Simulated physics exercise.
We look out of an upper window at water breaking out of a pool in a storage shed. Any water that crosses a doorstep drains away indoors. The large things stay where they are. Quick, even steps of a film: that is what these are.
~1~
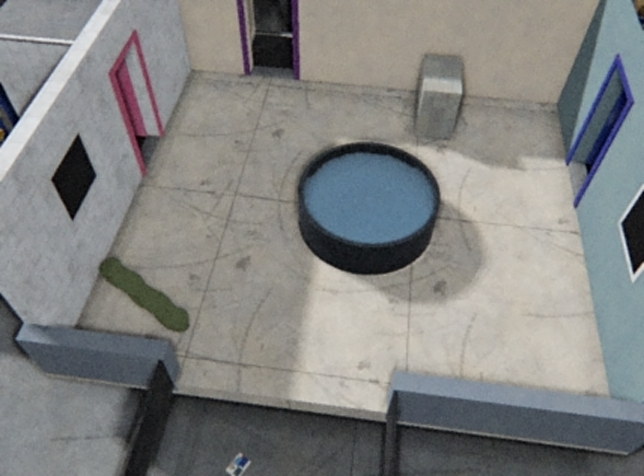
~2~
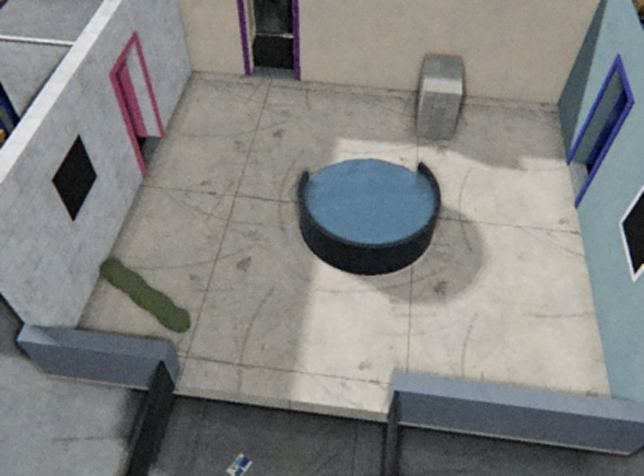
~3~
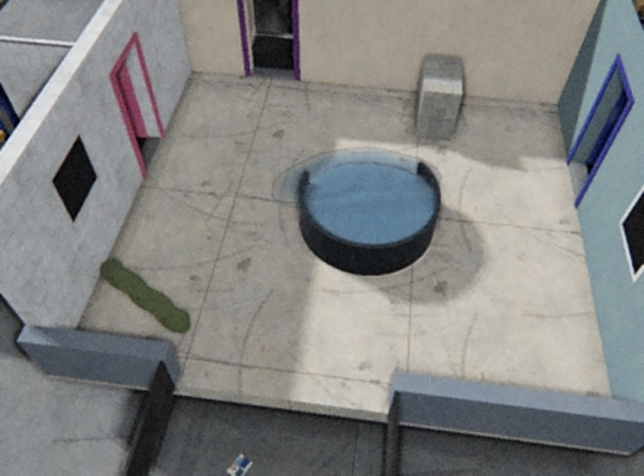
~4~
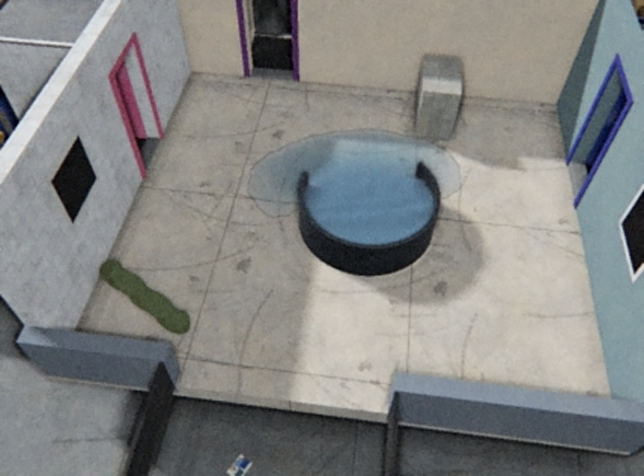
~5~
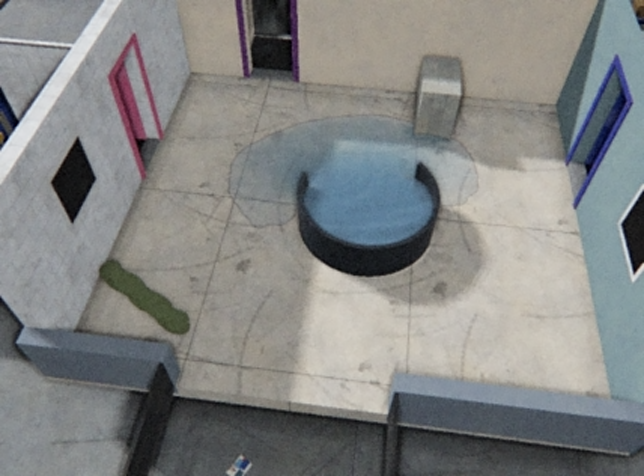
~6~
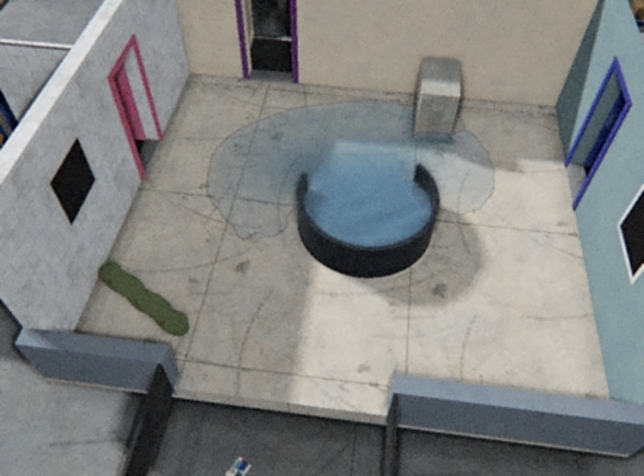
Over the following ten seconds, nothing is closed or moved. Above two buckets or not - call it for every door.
Purple door: Above two buckets; blue door: Not above two buckets; pink door: Above two buckets.
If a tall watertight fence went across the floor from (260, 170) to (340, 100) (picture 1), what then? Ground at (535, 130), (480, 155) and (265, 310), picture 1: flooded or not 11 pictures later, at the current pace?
Taking them in order, I'd say soaked, soaked and parched.
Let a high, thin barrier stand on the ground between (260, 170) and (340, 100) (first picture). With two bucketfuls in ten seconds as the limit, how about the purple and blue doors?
Note: Purple door remains below threshold; blue door remains below threshold.
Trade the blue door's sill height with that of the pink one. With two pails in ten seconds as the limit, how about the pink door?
Note: Pink door falls short.
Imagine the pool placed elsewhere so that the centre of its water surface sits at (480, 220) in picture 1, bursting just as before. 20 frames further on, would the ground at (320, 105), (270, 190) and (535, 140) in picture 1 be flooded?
So, in the order given, I'd say soaked through, unaffected, soaked through.
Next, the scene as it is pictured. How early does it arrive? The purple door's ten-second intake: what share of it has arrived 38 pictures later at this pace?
It works out at roughly 90 percent of the ten-second total.
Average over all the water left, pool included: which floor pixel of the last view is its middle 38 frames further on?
Near (317, 168).
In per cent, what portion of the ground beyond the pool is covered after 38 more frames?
Close to 75 %.
A moment on, water covers 35 % of the floor; the purple door under two buckets in, the blue door not reached, the pink door wet at the sill, nothing in.
Next, water covers 40 % of the floor; the purple door over two buckets in, the blue door wet at the sill, nothing in, the pink door under two buckets in.
Then, water covers 40 % of the floor; the purple door far over two buckets in, the blue door wet at the sill, nothing in, the pink door under two buckets in.
Later, water covers 75 % of the floor; the purple door far over two buckets in, the blue door wet at the sill, nothing in, the pink door over two buckets in.
In the end, water covers 95 % of the floor; the purple door far over two buckets in, the blue door wet at the sill, nothing in, the pink door over two buckets in.
